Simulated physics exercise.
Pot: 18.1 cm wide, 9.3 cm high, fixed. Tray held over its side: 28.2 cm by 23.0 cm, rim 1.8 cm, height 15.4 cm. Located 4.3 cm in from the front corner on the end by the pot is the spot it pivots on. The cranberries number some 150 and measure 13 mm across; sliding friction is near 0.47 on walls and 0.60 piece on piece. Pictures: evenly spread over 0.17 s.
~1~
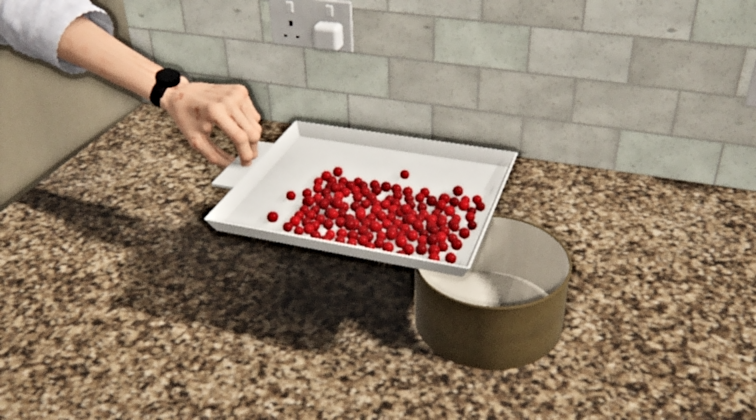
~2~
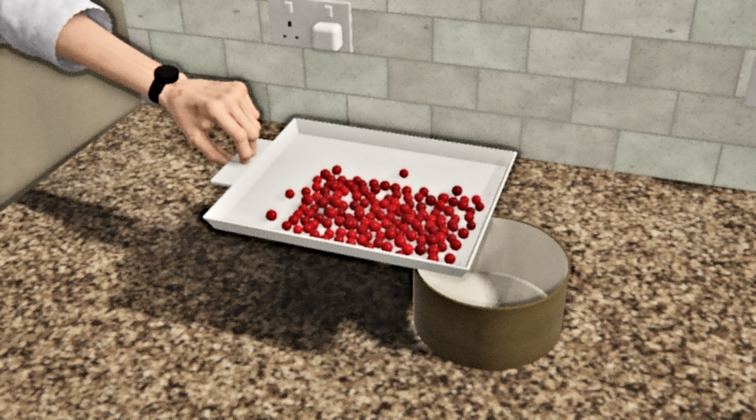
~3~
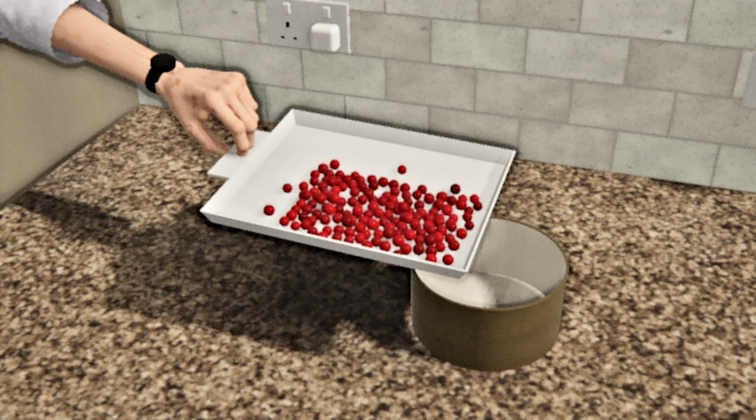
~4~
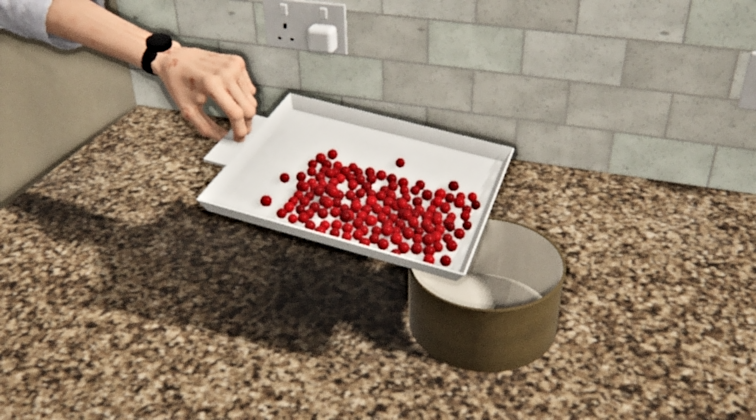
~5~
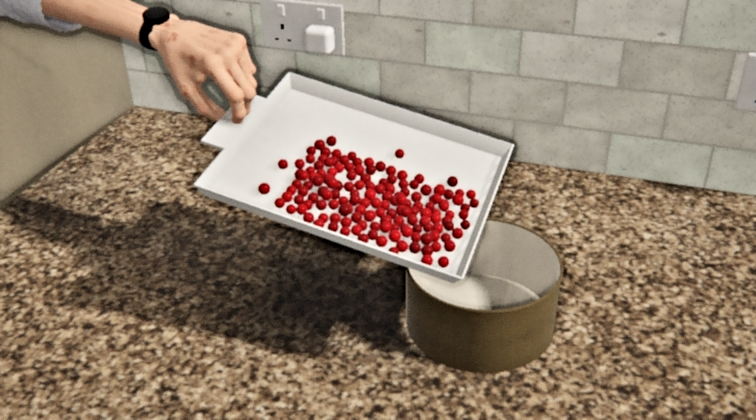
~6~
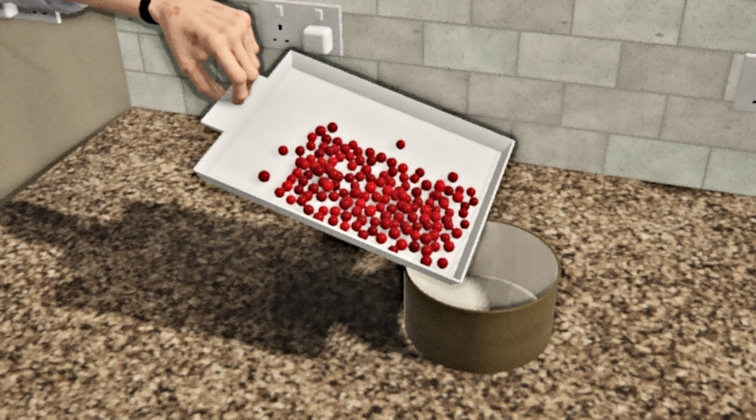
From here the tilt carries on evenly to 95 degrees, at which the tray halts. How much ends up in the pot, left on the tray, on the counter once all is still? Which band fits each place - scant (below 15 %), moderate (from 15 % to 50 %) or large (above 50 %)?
Pot - scant; tray - scant; counter - large.
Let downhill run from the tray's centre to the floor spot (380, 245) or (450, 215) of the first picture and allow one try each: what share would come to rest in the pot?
Near 0 and 45 per cent, in that order.
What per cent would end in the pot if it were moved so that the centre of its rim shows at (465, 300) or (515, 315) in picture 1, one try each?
About 75 percent the first time and about 95 percent the second.
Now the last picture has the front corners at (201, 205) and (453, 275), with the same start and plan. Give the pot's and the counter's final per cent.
Split: Pot = 0, counter = 100.
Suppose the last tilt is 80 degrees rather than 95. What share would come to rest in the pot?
That would be around 10 percent.
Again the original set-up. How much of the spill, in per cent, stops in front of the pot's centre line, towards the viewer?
Roughly 100 percent of the spill.
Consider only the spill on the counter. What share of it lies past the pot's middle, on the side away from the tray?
90 per cent.
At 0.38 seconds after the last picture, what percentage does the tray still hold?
Roughly 80 percent of the load, I'd say.
Then, 0.23 s after the last picture, tilt 58 degrees; the tray holds 100 %, the pot 0 %.
Then, 0.38 s after the last picture, tilt 84 degrees; the tray holds 80 %, the pot 0 %.
Then, 0.66 s after the last picture, tilt 95 degrees; the tray holds 0 %, the pot 5 %.
In the end, pot 5 %, tray 0 %, counter 95 %.
